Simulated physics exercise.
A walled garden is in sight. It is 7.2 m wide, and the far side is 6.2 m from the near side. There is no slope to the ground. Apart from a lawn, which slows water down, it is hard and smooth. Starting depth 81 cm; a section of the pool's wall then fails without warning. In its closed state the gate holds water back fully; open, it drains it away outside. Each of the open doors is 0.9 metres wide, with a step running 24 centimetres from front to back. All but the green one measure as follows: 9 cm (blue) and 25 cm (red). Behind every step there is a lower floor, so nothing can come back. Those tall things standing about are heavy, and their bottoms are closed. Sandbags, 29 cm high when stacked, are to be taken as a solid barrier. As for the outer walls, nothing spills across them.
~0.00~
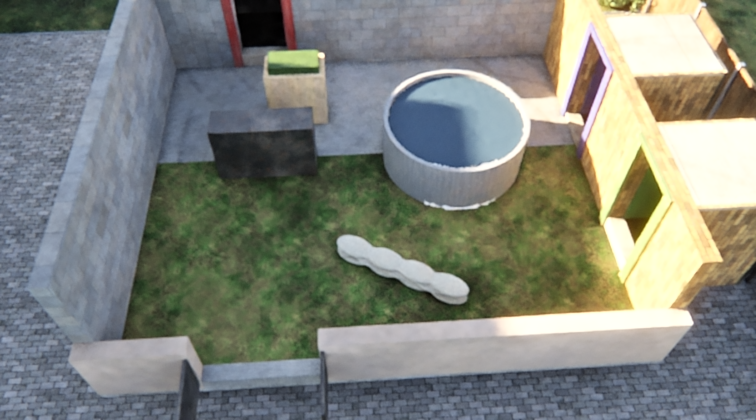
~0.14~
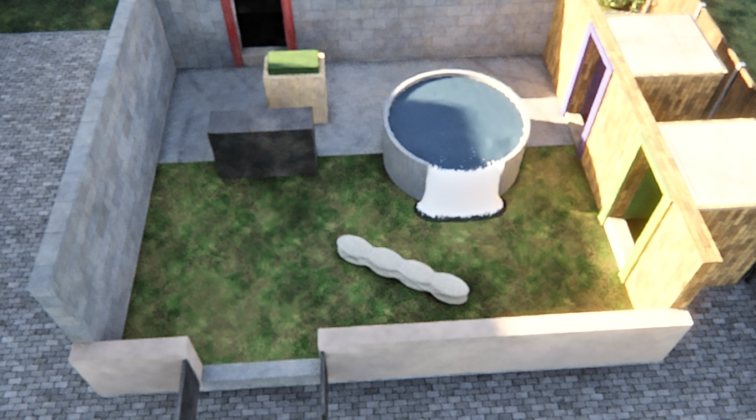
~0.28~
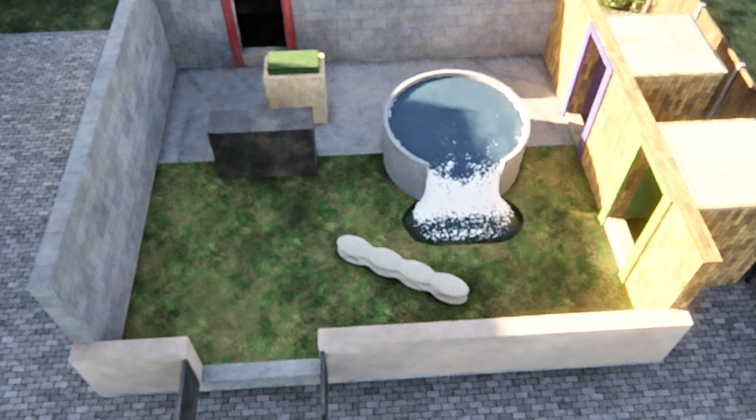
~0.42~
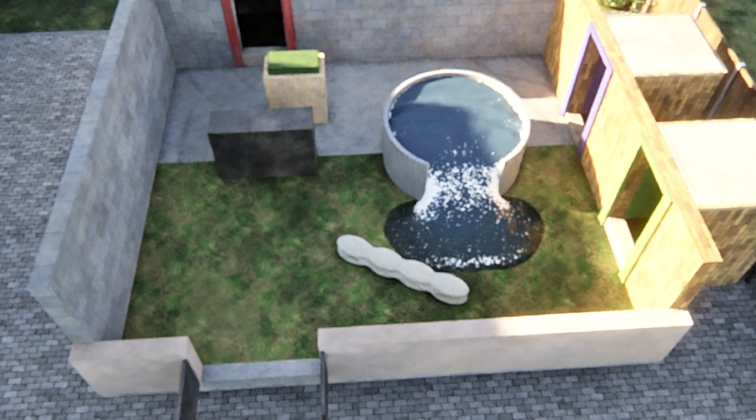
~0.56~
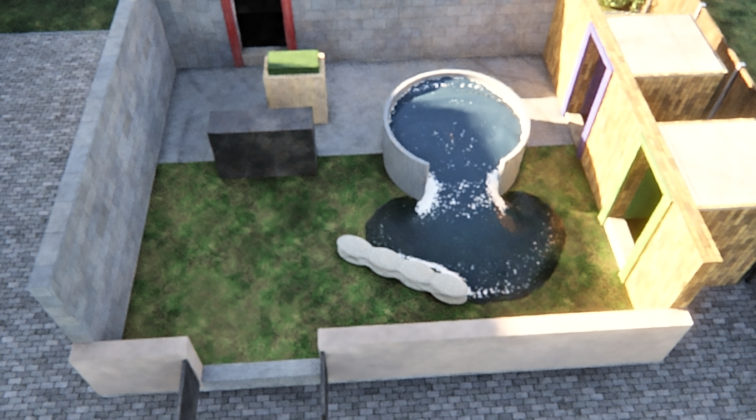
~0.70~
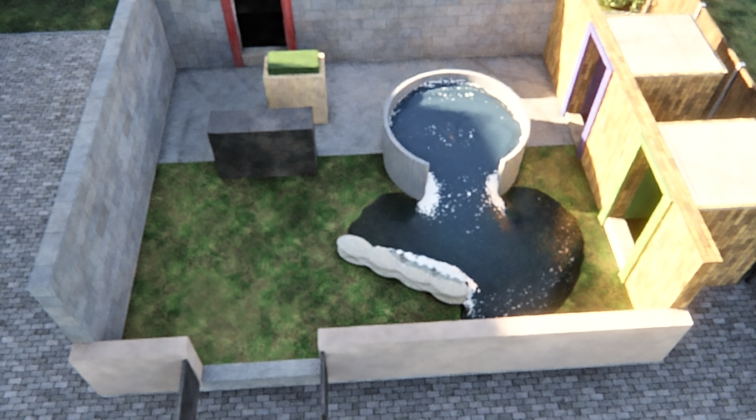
In this clip, a round pool in a walled garden opens at its near side, and foaming water pours out and spreads in a widening dark sheet across the lawn, meeting a low, wavy pale barrier.
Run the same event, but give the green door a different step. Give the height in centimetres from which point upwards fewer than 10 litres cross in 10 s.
Roughly 18 cm.
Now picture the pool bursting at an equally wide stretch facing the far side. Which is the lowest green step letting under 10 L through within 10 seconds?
About 7.5 cm.
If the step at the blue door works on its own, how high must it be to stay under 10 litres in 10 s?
Roughly 8.5 cm at blue.
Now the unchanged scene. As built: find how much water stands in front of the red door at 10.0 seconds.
About 6.5 cm.
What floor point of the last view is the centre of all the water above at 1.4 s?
(462, 197).
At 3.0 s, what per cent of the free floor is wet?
Wet: Close to 40 %.
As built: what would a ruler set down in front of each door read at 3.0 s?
Depth at green 20 cm, at blue 0 cm, at red 0 cm.
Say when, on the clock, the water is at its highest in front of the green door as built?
2.6 s.
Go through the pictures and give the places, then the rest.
The pool at (456, 121) is whole and still, 81 cm deep; the green door at (634, 208) is dry, in the first picture.
The front is at (428, 217), 0.3 m from the gap at (462, 195); 0.3 m2 of floor is wet, 81 cm left at the back, in the second picture.
The front is at (436, 241), 0.7 m from the gap at (462, 195); 1.1 m2 of floor is wet, 81 cm left at the back, in the third picture.
The front is at (432, 268), 1.2 m from the gap at (462, 197); 2.5 m2 of floor is wet, 81 cm left at the back, in the fourth picture.
Water pours out at (462, 197) and has run 1.7 m, to (511, 296); about 8 cm deep outside, 76 cm at the back, in the fifth picture.
The gap is at (462, 197), the front 2.2 m out at a hidden place; the back of the pool holds 69 cm; the green door at (634, 208), 2.4 m from the gap, is still 0.5 m from the nearest water, in the sixth picture.
After 1.4 s water covers 20 % of the floor, deepest (46 cm) near (442, 281); 4 cm at the green door, 0 litres in over its 21 cm step.
After 3.0 s water covers 40 % of the floor, deepest (35 cm) near (620, 339); 20 cm at the green door, 1 litre in over its 21 cm step.
After 10.0 s water covers 95 % of the floor, deepest (15 cm) near (177, 71); 9 cm at the green door, 2 litres in over its 21 cm step.
At the green door as built, the water arrived by 1.2 s and peaked near 22 cm at 2.6 s.
With a step of 14 cm, 35 litres would have come in within the 10 s; with 22 cm, 1 litre. So under 10 litres takes about 18 cm.
